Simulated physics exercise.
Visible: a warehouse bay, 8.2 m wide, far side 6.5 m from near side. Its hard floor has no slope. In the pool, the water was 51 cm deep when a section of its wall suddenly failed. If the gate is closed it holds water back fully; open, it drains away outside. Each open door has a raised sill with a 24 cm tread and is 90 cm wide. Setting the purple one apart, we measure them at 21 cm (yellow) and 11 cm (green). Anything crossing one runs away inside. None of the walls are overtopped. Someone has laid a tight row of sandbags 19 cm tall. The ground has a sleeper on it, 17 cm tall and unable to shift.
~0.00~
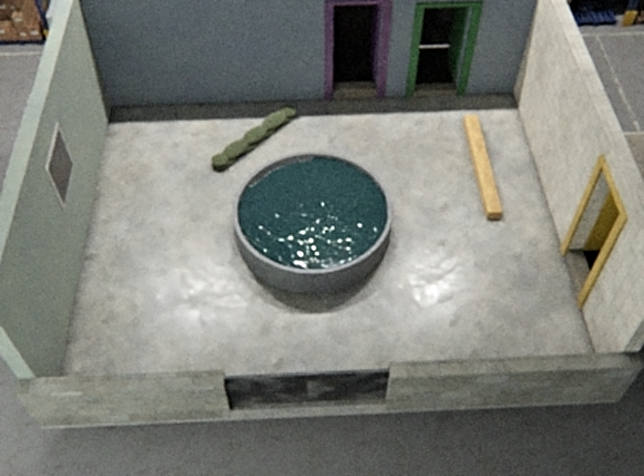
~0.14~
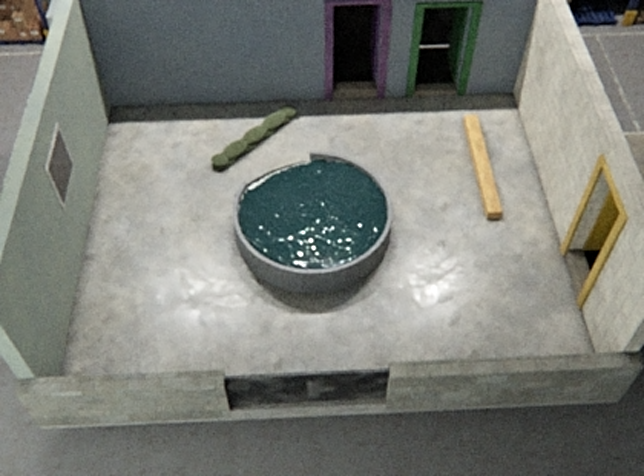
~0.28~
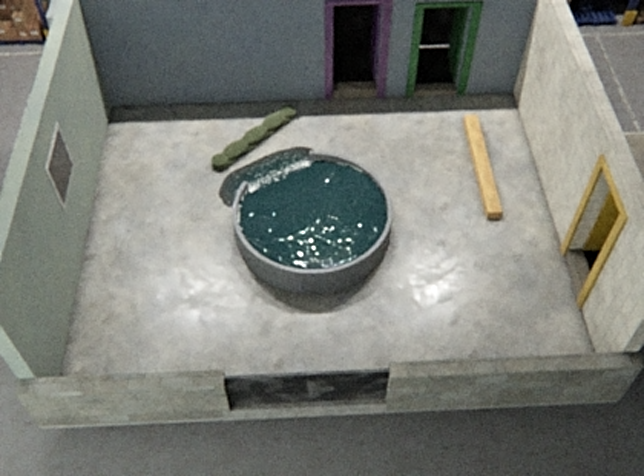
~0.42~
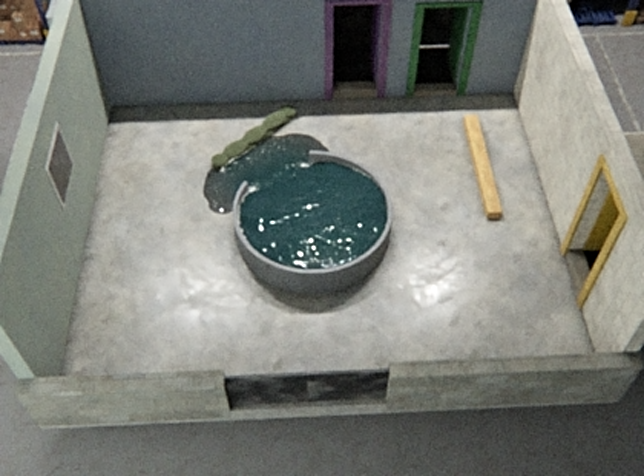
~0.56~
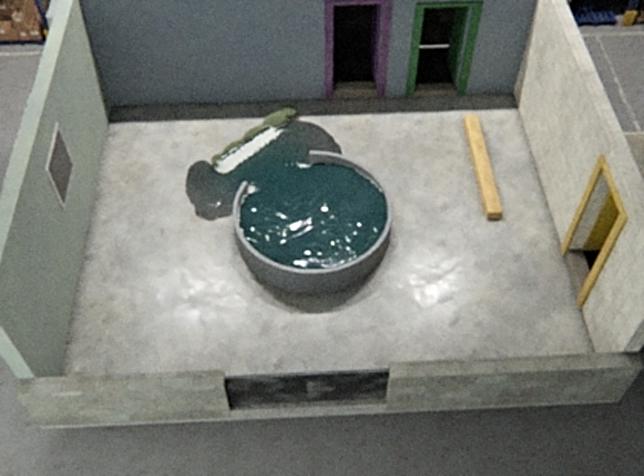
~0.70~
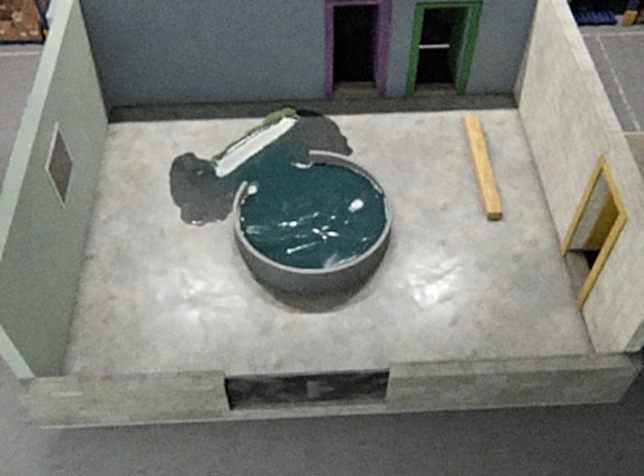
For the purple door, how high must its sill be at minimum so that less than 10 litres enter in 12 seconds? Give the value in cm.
It must be at least about 15 cm.
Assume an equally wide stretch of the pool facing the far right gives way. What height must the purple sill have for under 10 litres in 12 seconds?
Then roughly 17 cm.
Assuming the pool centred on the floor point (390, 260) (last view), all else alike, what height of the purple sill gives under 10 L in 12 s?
You'd need some 19 cm.
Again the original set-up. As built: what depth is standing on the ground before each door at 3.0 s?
Depth at yellow 0 cm, at purple 17 cm, at green 7 cm.
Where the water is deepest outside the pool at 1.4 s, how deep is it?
I'd estimate roughly 38 cm.
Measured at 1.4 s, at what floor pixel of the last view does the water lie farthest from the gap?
Around (123, 144).
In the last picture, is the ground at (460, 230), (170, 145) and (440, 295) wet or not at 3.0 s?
Okay, in order that's stayed dry, got wet and finally stayed dry.
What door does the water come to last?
Yellow.
After 1.4 s water covers 15 % of the floor, deepest (38 cm) near (244, 159); it has not reached the purple door.
After 3.0 s water covers 40 % of the floor, deepest (28 cm) near (244, 159); 17 cm at the purple door, 0 litres in over its 22 cm sill.
After 12.0 s water covers 95 % of the floor, deepest (10 cm) near (455, 385); 5 cm at the purple door, 0 litres in over its 22 cm sill.
At the purple door as built, the water arrived by 1.5 s and peaked near 18 cm at 2.6 s.
Run again over the same 12 s with other heights there, 16 litres in over 14 cm, 6 litres over 16.5 cm. The limit of 10 litres is kept from about 15 cm up.
